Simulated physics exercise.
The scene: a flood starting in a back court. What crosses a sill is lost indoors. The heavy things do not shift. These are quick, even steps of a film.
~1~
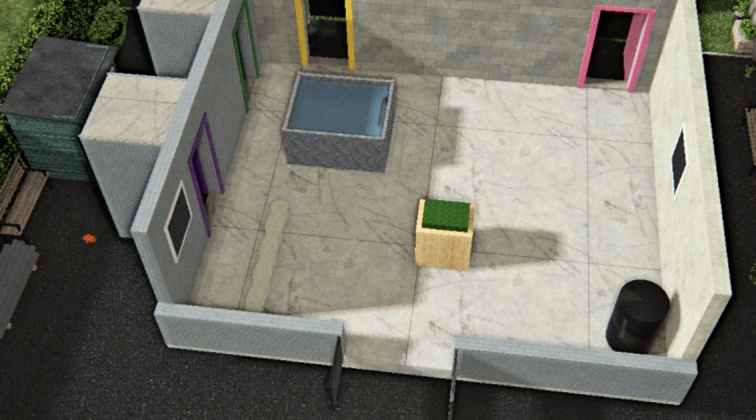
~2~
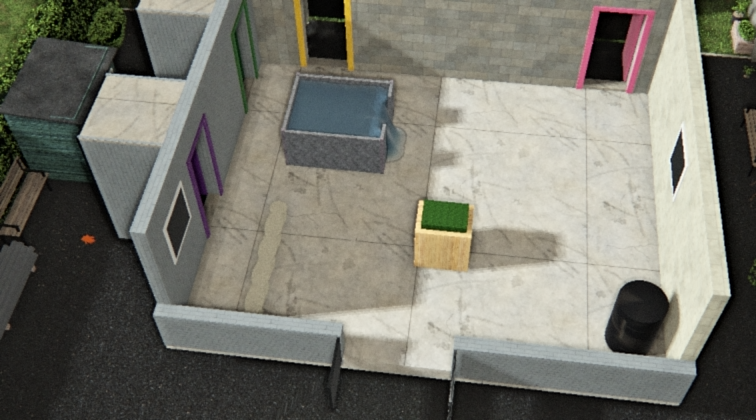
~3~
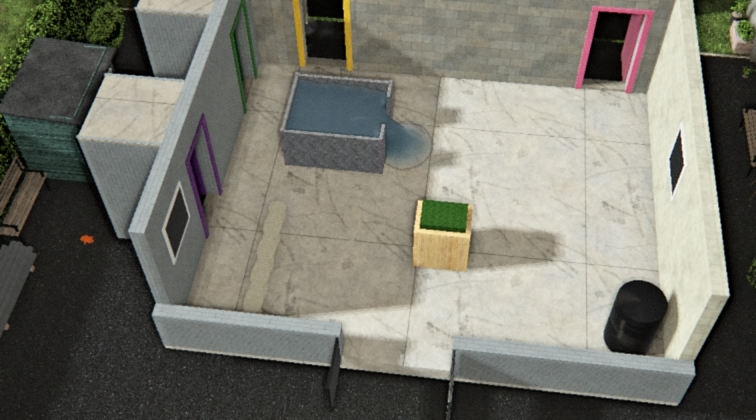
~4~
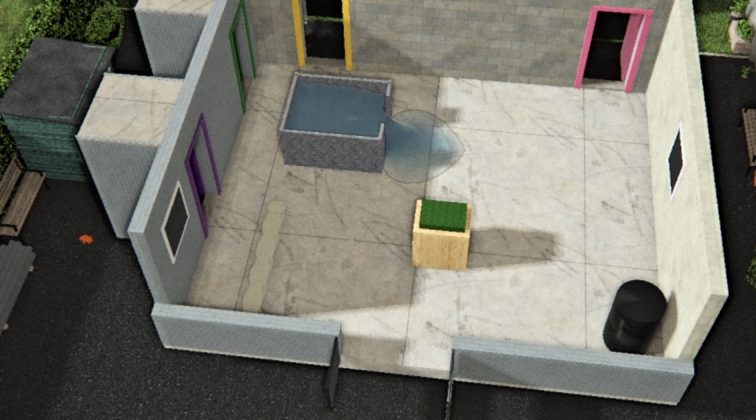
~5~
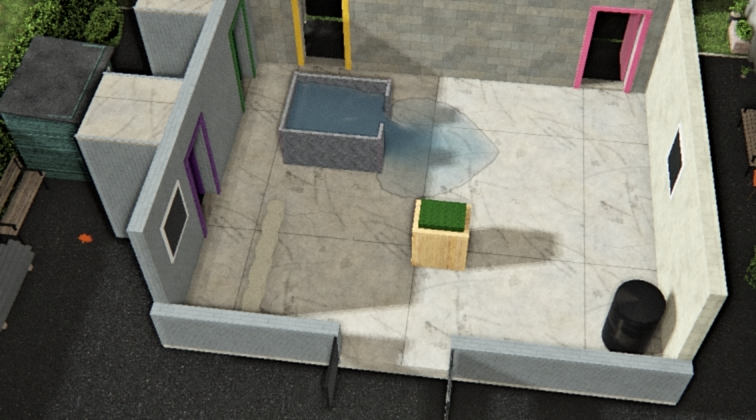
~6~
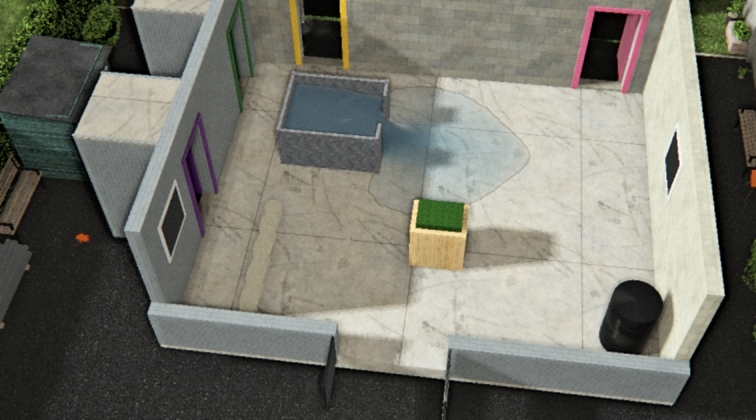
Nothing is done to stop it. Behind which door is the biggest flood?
Most goes in at the pink door.
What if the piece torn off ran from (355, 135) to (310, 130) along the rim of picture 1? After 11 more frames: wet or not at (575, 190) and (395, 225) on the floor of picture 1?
As listed: Clear, awash.
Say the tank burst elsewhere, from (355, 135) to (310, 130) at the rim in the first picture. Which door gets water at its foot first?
I say the one in purple.
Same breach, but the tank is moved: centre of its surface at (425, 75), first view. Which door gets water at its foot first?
The pink door.
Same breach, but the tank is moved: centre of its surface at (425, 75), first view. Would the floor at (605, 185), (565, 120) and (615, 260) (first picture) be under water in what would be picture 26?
One after the other: Under water, awash, covered.
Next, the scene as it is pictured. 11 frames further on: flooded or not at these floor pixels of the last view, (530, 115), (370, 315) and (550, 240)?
In that order: Wet, not flooded, wet.
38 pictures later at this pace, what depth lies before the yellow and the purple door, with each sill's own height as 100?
Near 10 and 0 in a hundred.
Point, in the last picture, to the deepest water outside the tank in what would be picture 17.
Around (642, 97).
A moment on, water covers 35 % of the floor; purple door not reached, yellow door not reached, green door not reached, pink door not reached.
Next, water covers 45 % of the floor; purple door not reached, yellow door not reached, green door not reached, pink door wet at the sill, nothing in.
Then, water covers 50 % of the floor; purple door not reached, yellow door not reached, green door not reached, pink door a trickle in.
Later, water covers 55 % of the floor; purple door not reached, yellow door not reached, green door not reached, pink door some in.
In the end, water covers 70 % of the floor; purple door not reached, yellow door not reached, green door not reached, pink door some in; the pink door has let in the most.
